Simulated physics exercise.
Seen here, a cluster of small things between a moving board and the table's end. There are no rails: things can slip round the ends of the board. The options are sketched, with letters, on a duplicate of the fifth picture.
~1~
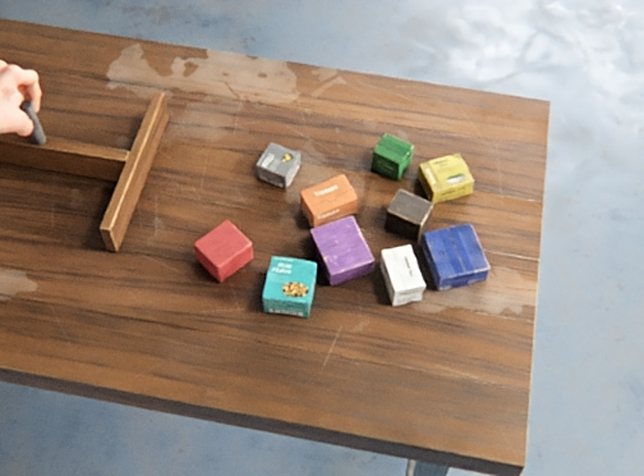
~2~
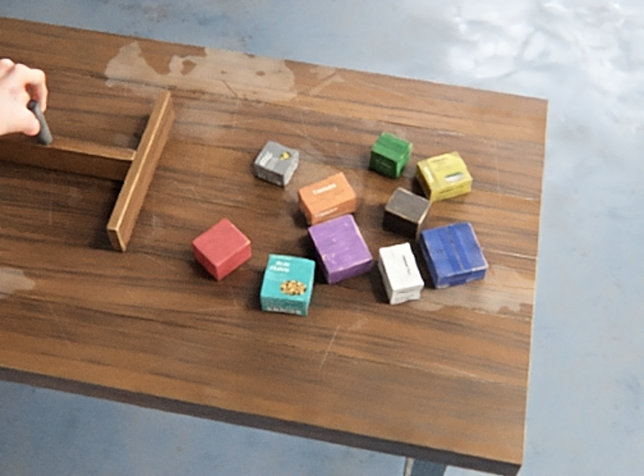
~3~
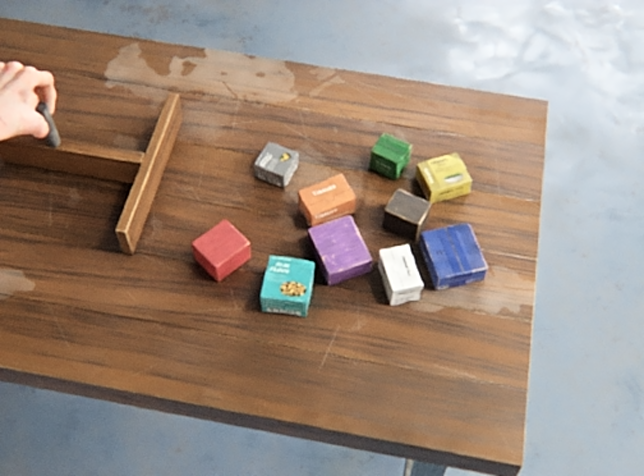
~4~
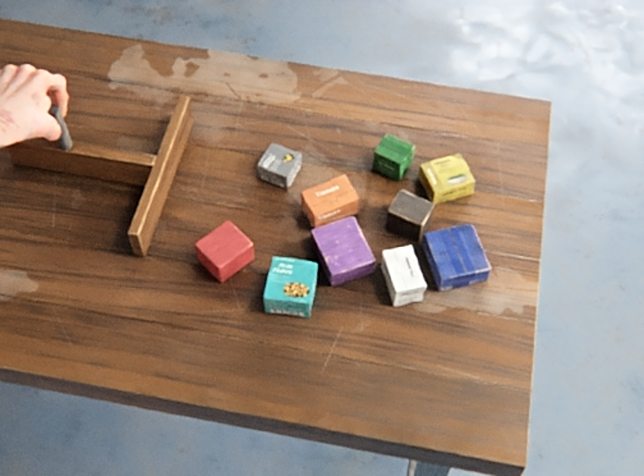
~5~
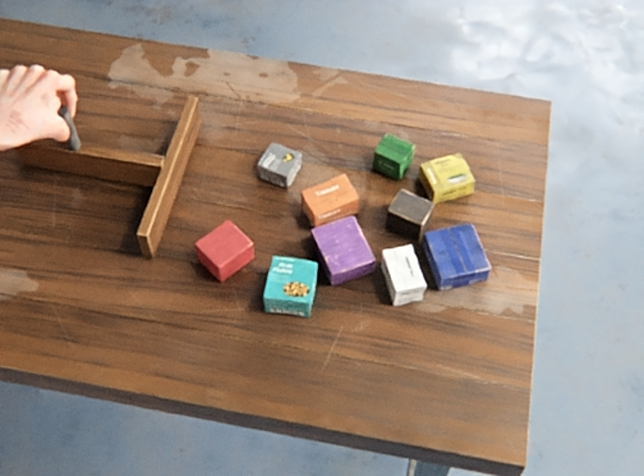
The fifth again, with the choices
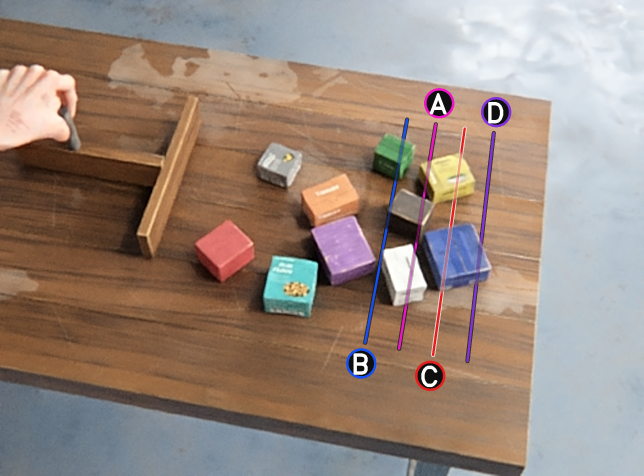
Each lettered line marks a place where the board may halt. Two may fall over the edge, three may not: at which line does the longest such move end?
C is the last line within the limit.
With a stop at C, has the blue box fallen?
Yes.
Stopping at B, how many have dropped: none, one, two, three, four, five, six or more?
By then, none.
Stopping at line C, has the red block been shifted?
By then, yes.
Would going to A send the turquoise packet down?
By then, no.
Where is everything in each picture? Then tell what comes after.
In the first picture, orange box (329, 203); purple block (341, 251); turquoise packet (291, 287).
In the second picture, board (140, 156); red block (222, 249).
In the third picture, board (148, 159); grey packet (277, 165).
In the fourth picture, board (161, 161); white packet (403, 275).
In the fifth picture, board (169, 162); blue box (456, 256); orange box (330, 203); purple block (342, 251).
On the marked copy, A at (419, 227); B at (388, 222); C at (450, 232); D at (482, 237).
With C. Early on, board (268, 178); turquoise packet (305, 289); grey packet (301, 166).
Further on, board (369, 195); blue box (493, 252); white packet (465, 289).
At the end, board (450, 208); white packet over the edge; blue box over the edge; two fallen.
As for the rest, A is within the limit but short; B is within the limit but short; D drops four.
